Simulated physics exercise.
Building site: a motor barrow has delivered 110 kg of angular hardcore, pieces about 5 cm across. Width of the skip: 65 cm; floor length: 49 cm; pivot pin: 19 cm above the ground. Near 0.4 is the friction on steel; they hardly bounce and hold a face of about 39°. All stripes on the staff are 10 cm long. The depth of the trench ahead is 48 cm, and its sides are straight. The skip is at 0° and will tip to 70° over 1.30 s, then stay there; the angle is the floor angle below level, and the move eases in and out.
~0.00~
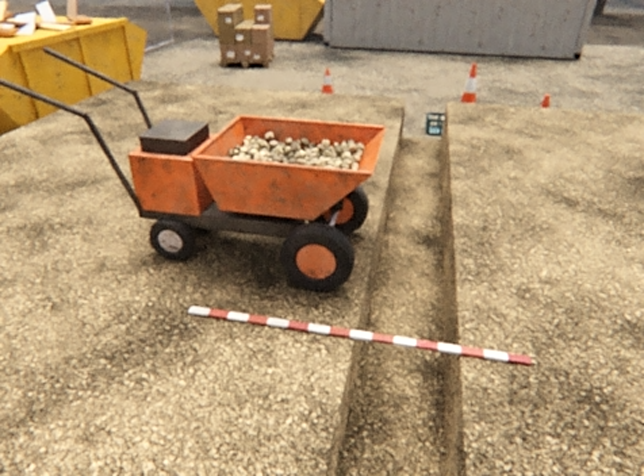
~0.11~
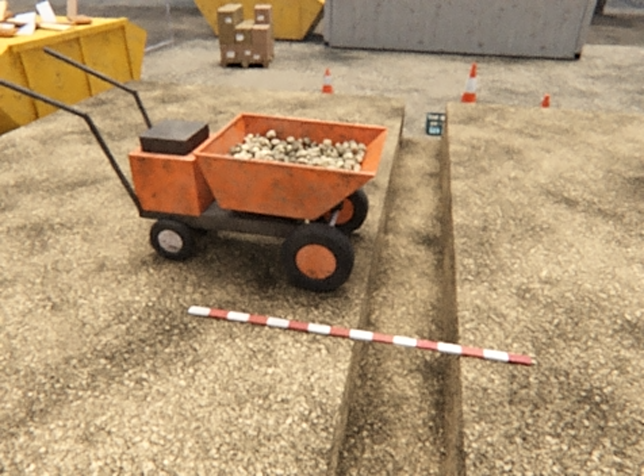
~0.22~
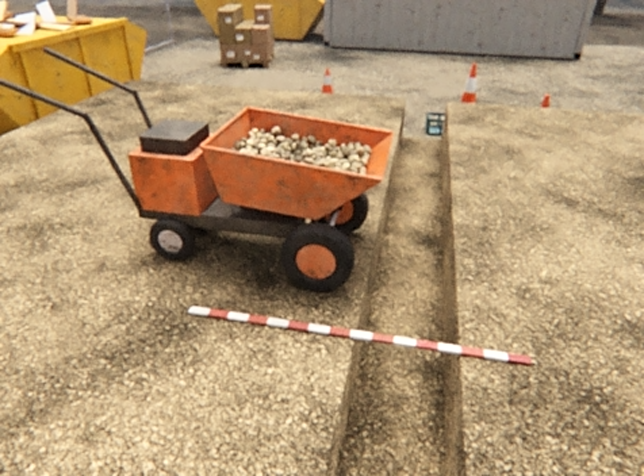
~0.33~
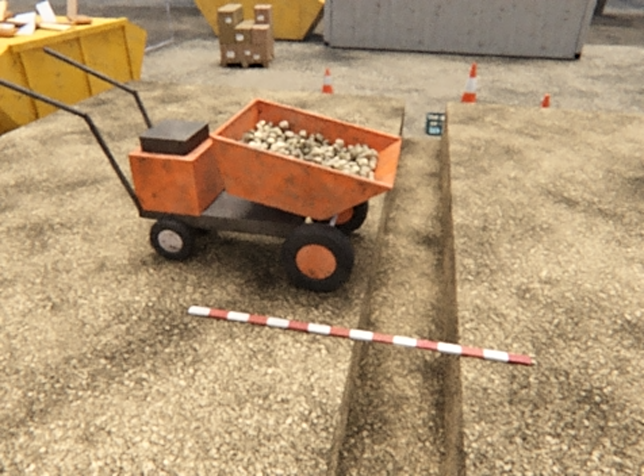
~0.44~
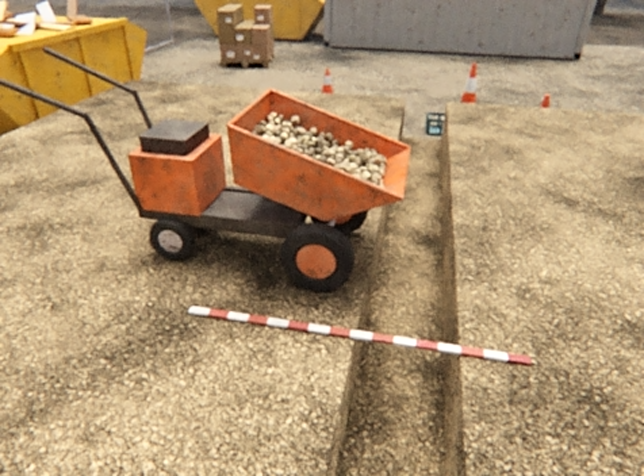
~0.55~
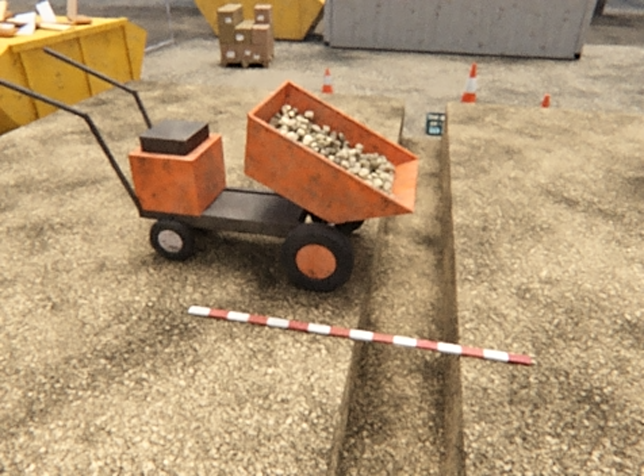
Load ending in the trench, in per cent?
78 per cent.
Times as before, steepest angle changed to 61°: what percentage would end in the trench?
About 45%.
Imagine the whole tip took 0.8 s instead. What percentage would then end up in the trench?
Then some 70 per cent would.
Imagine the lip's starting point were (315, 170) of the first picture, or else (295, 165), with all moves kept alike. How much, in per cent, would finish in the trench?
Estimates: 100 % then 100 %.
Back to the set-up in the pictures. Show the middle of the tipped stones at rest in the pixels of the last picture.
The tipped stones centre close to (430, 325).
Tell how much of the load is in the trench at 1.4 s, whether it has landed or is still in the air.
About 20 per cent by then.
After 1.0 s the floor is at 59°; 100 % in the skip; the foremost stones are at (422, 239).
After 1.4 s the floor is at 70°; 76 % in the skip, 19 % in the trench, 6 % past the trench; the foremost stones are at (483, 284).
After 1.8 s the floor is at 70°; 37 % in the skip, 41 % in the trench, 22 % past the trench; the foremost stones are at (541, 293).
After 3.7 s the floor is at 70°; 0 % in the skip, 78 % in the trench, 22 % past the trench; the foremost stones are at (547, 288).
